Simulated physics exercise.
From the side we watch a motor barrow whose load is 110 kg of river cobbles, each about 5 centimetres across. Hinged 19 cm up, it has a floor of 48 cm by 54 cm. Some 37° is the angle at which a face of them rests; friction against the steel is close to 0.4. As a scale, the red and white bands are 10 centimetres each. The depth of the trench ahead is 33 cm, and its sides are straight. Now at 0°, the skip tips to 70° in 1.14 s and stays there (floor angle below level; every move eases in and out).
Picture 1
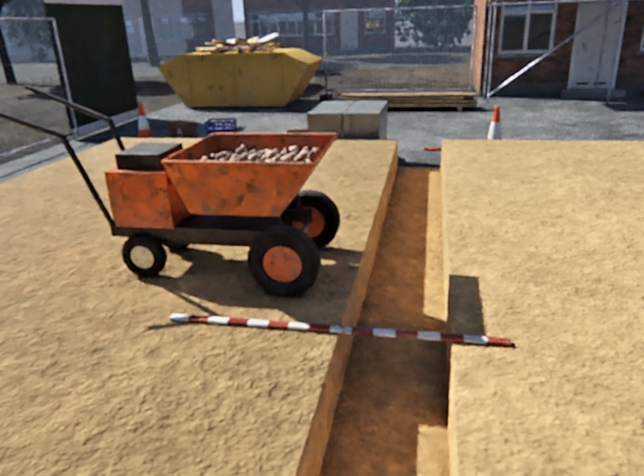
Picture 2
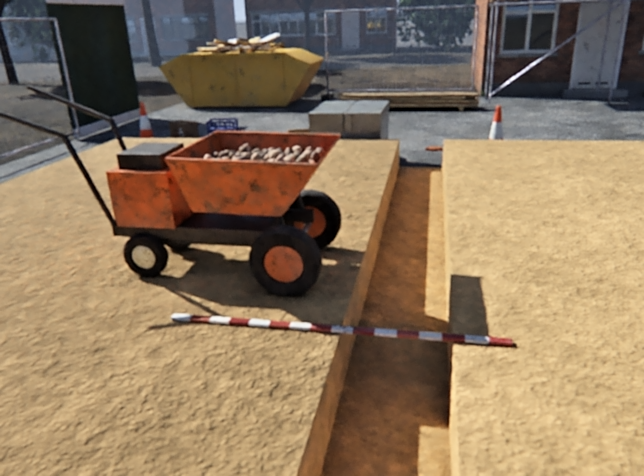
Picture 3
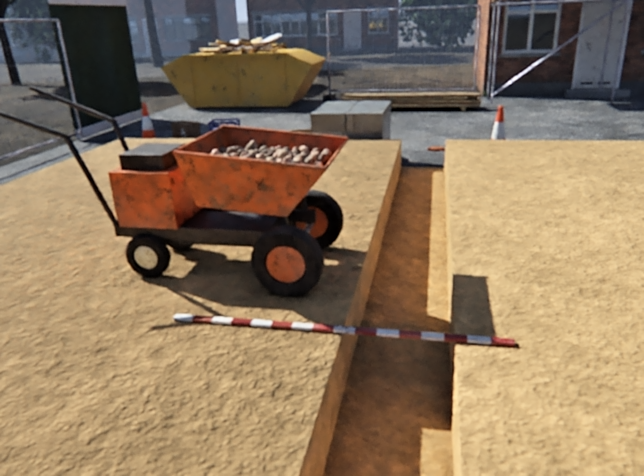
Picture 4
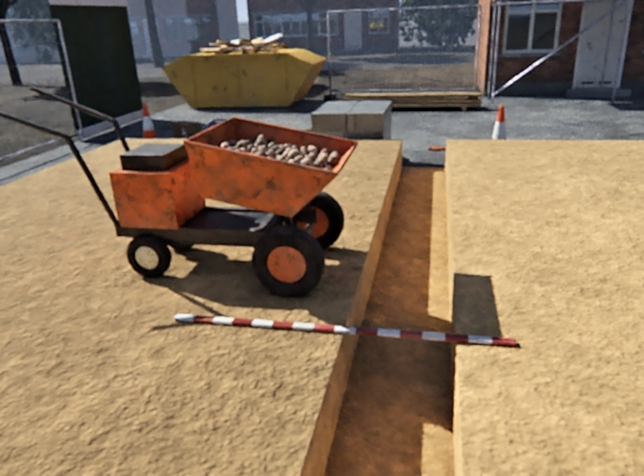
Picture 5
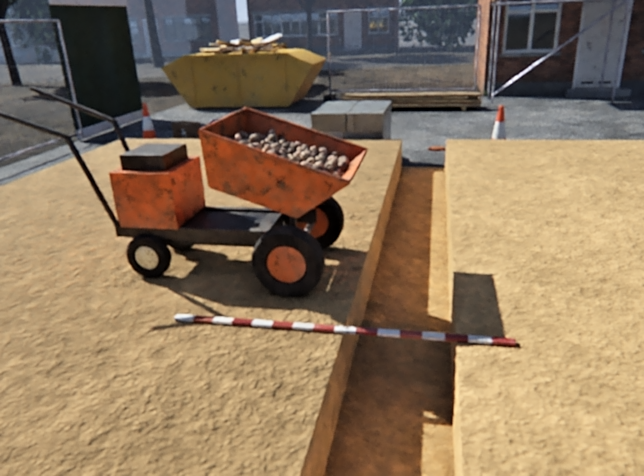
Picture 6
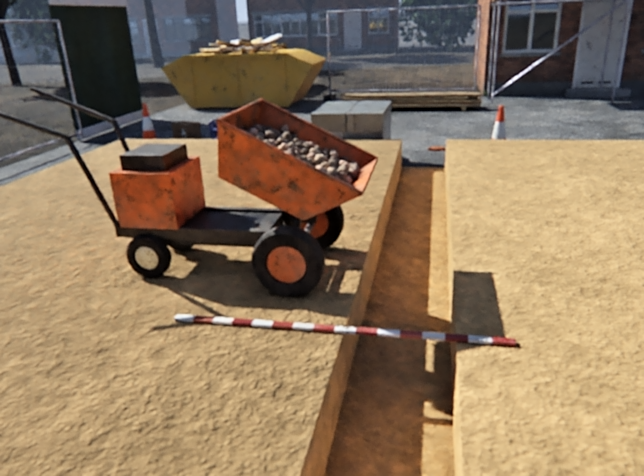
An orange motor barrow's skip full of cobbles tilts steadily forward toward a narrow trench.
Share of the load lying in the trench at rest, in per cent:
90 per cent.
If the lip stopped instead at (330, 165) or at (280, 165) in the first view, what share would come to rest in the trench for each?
Roughly 70 percent for the first, and 100 percent for the second.
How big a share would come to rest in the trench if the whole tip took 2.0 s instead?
With that timing, about 95 per cent.
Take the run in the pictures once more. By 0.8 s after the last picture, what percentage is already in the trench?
Some 30 per cent.
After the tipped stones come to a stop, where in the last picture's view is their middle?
Roughly at (426, 318).
Then, 0.4 s after the last picture the floor is at 59°, 100 % in the skip; the foremost stones are at (392, 227).
Then, 0.8 s after the last picture the floor is at 70°, 70 % in the skip, 28 % in the trench, 2 % past the trench; the foremost stones are at (465, 274).
Then, 1.1 s after the last picture the floor is at 70°, 35 % in the skip, 55 % in the trench, 10 % past the trench; the foremost stones are at (537, 281).
Then, 3.1 s after the last picture the floor is at 70°, 0 % in the skip, 90 % in the trench, 10 % past the trench; the foremost stones are at (584, 290).
